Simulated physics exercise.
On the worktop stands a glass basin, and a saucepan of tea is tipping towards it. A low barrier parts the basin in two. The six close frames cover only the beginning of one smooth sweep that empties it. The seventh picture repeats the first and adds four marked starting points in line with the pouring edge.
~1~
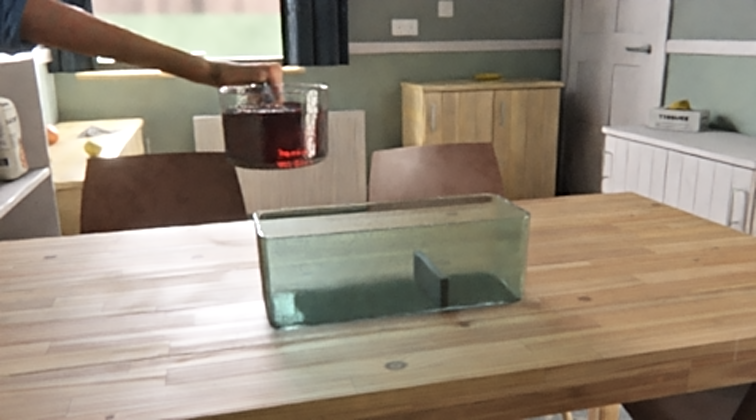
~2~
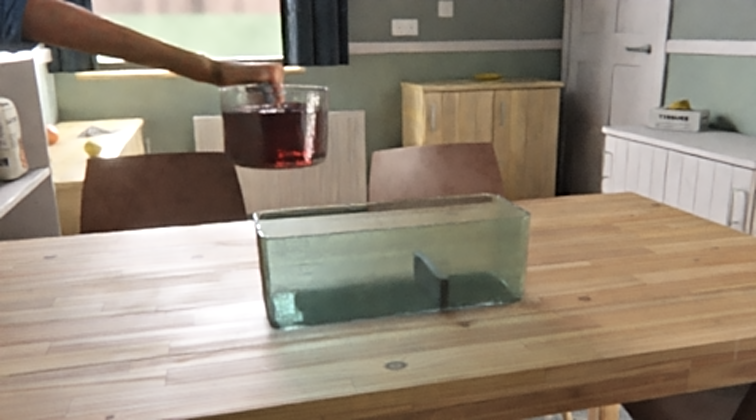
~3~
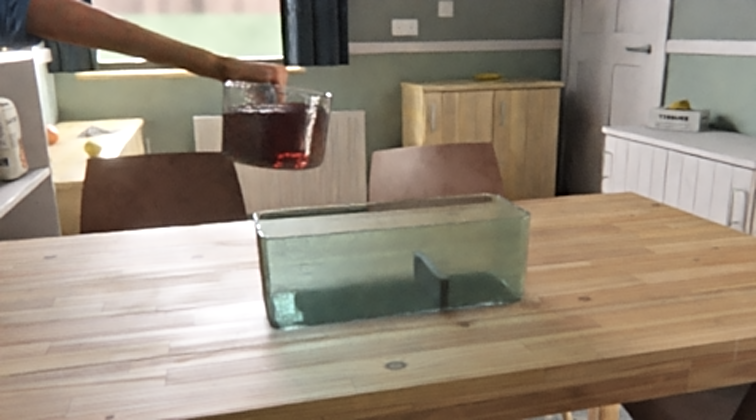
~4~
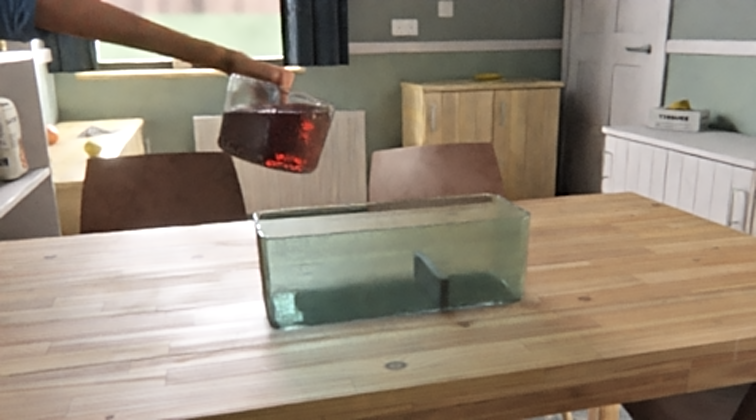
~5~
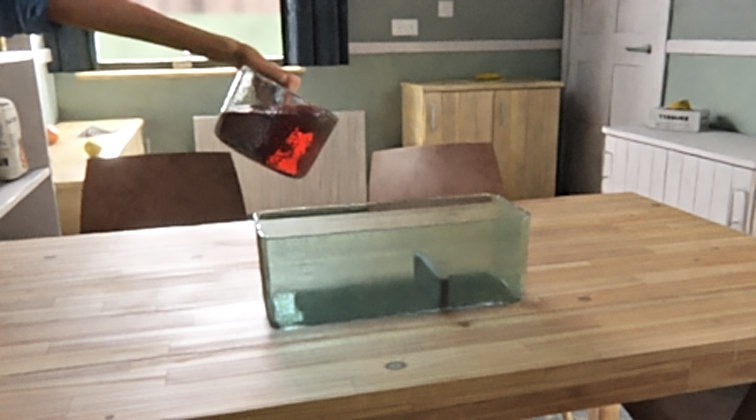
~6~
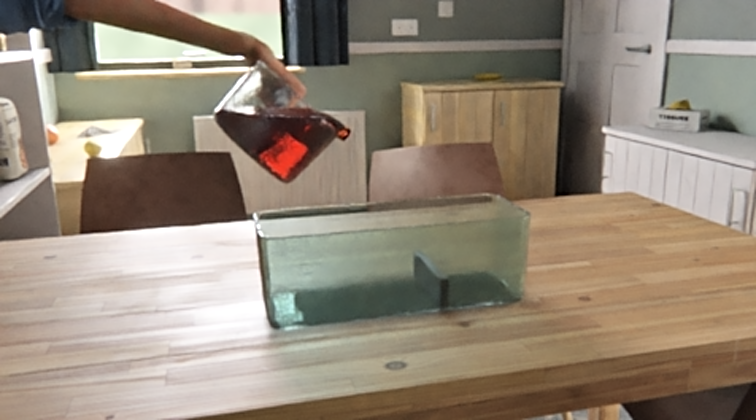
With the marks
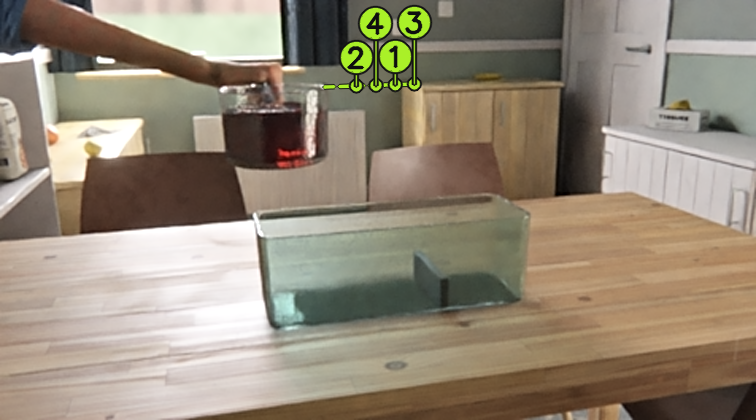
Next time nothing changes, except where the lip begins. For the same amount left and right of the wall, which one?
The best place is 1.
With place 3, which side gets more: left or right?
The right one.
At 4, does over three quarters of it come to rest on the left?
No.
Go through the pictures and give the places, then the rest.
Upright, lip at (324, 87); basin from (268, 328) to (523, 298); top of the wall at (430, 263); nothing has left yet, in the first picture.
Tipped about 2°, lip at (326, 88); nothing has left yet, in the second picture.
Tipped about 8°, lip at (329, 94); nothing has left yet, in the third picture.
Tipped about 18°, lip at (333, 104); nothing has left yet, in the fourth picture.
Tipped about 31°, lip at (336, 117); nothing has left yet, in the fifth picture.
Tipped about 45°, lip at (336, 132); tea is over the lip, down to (343, 137), in the sixth picture.
On the marked copy, 1 at (395, 84); 2 at (356, 85); 3 at (414, 84); 4 at (375, 85).
Choosing 1, about 52 % ends left of the wall and 47 % right of it.
Choosing 2, about 88 % ends left of the wall and 9 % right of it; 3 % is lost outside.
Choosing 3, about 34 % ends left of the wall and 65 % right of it.
Choosing 4, about 70 % ends left of the wall and 28 % right of it.
